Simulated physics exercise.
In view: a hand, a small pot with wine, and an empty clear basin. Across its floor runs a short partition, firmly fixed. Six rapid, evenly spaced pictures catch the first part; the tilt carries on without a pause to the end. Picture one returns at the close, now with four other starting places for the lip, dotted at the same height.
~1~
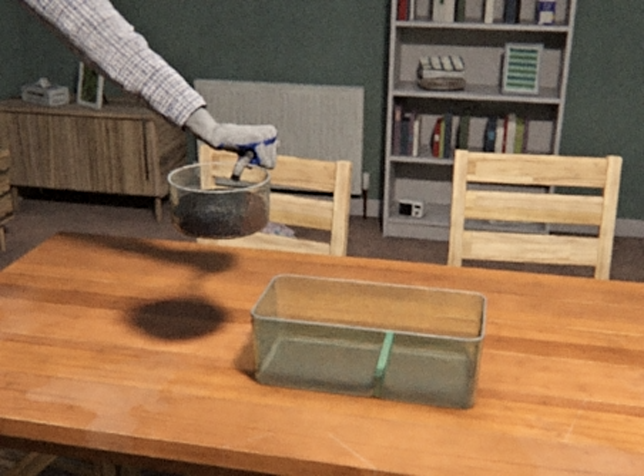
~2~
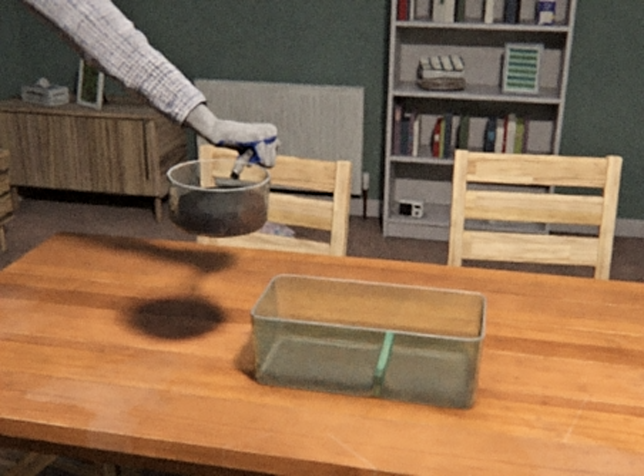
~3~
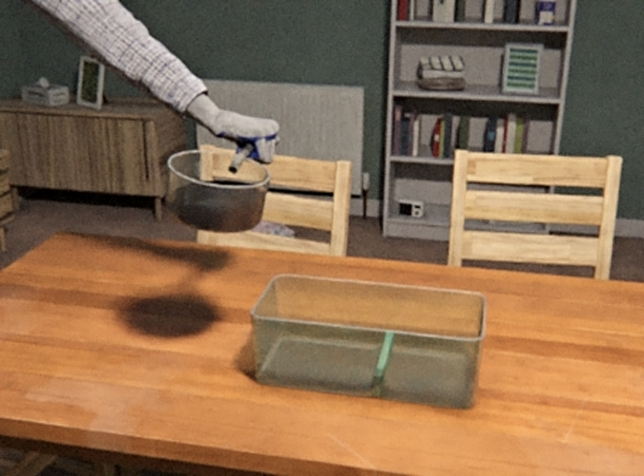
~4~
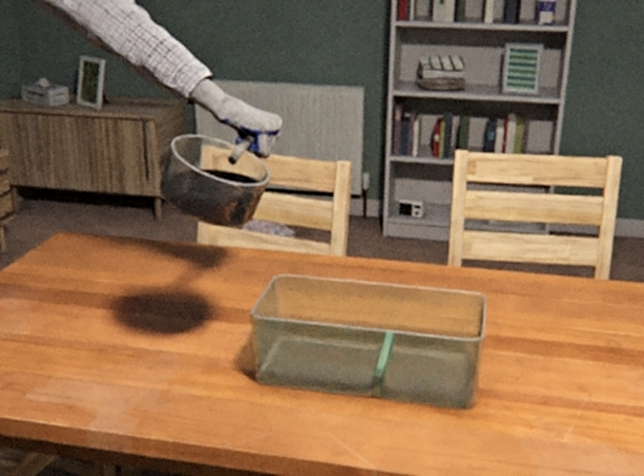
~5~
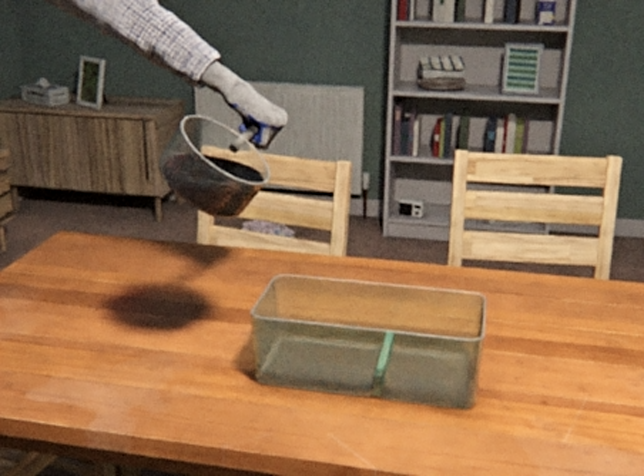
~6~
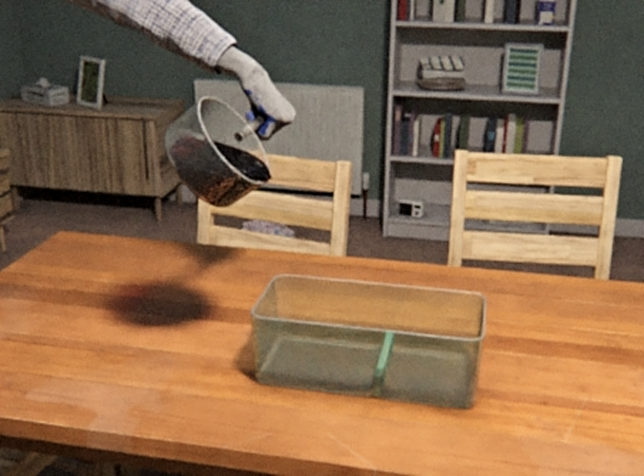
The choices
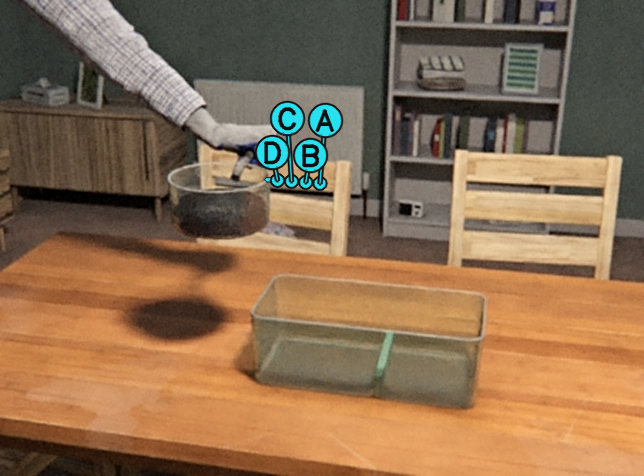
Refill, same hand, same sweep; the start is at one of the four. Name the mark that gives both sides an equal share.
B beats the others.
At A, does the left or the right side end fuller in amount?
More ends on the right.
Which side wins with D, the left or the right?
More ends on the left.
In cyan, A at (319, 183); B at (305, 182); C at (291, 181); D at (277, 180).
With A, about 23 % ends left of the wall and 70 % right of it; 6 % is lost outside.
With B, about 44 % ends left of the wall and 52 % right of it; 4 % is lost outside.
With C, about 71 % ends left of the wall and 24 % right of it; 5 % is lost outside.
With D, about 84 % ends left of the wall and 8 % right of it; 8 % is lost outside.
